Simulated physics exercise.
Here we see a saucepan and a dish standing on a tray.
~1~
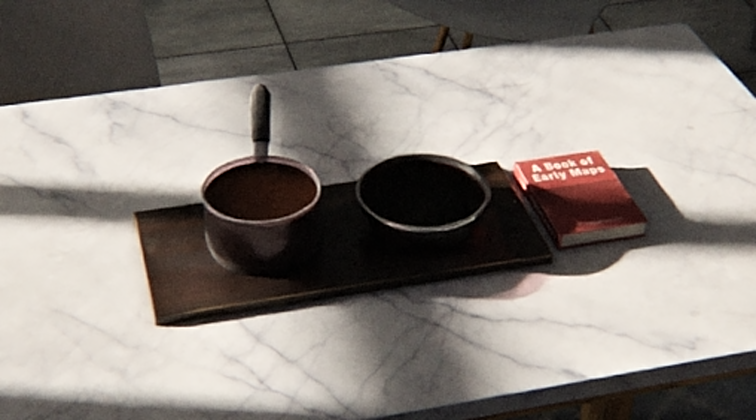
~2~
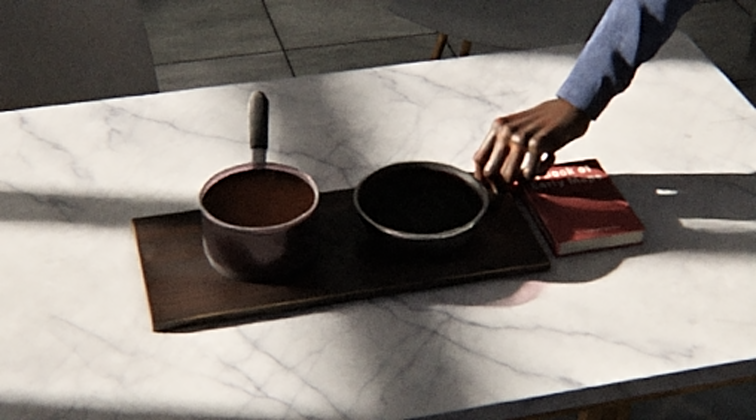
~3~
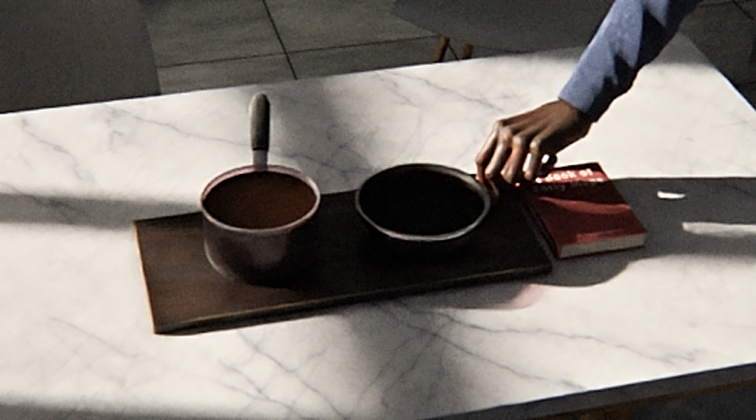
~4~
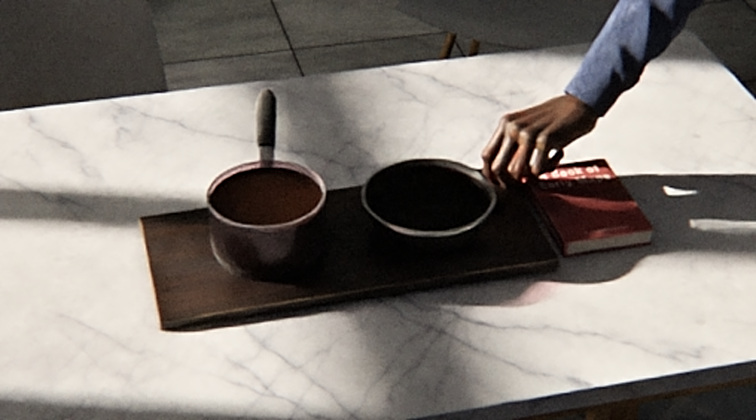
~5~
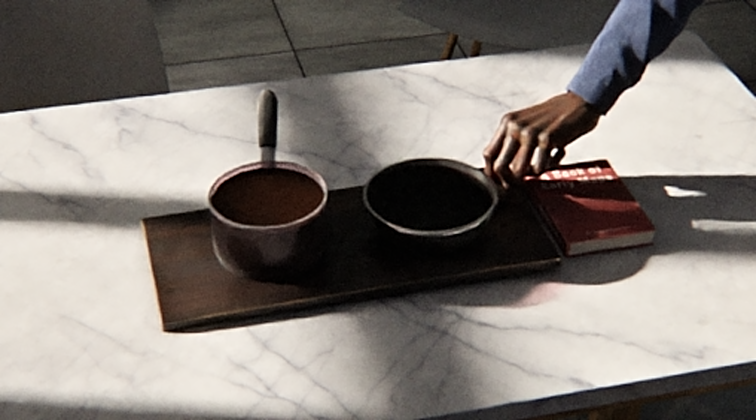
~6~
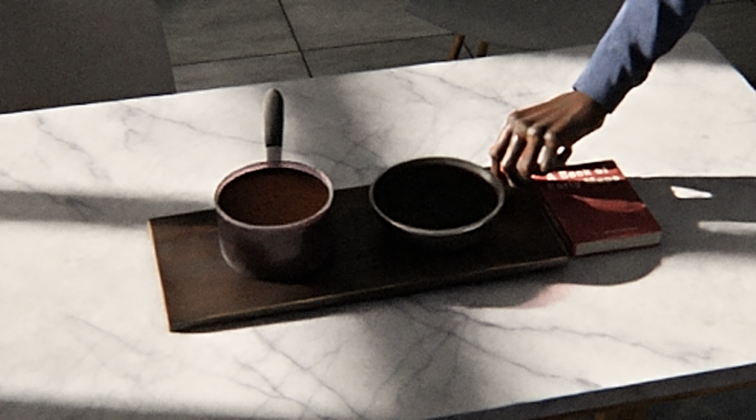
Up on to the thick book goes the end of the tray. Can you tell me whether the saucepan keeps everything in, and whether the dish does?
Saucepan: Yes, everything stays in. Dish: Yes, everything stays in.
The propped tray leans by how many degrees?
Measured tilt: Approx. 3°.
Next, the tray slopes by about 2°; saucepan, its rim is dry; dish, its rim is dry.
After that, the tray slopes by about 4°; saucepan, its rim is dry; dish, its rim is dry.
Finally, the tray slopes by about 3°, resting on the thick book; saucepan, its rim is dry; dish, its rim is dry.
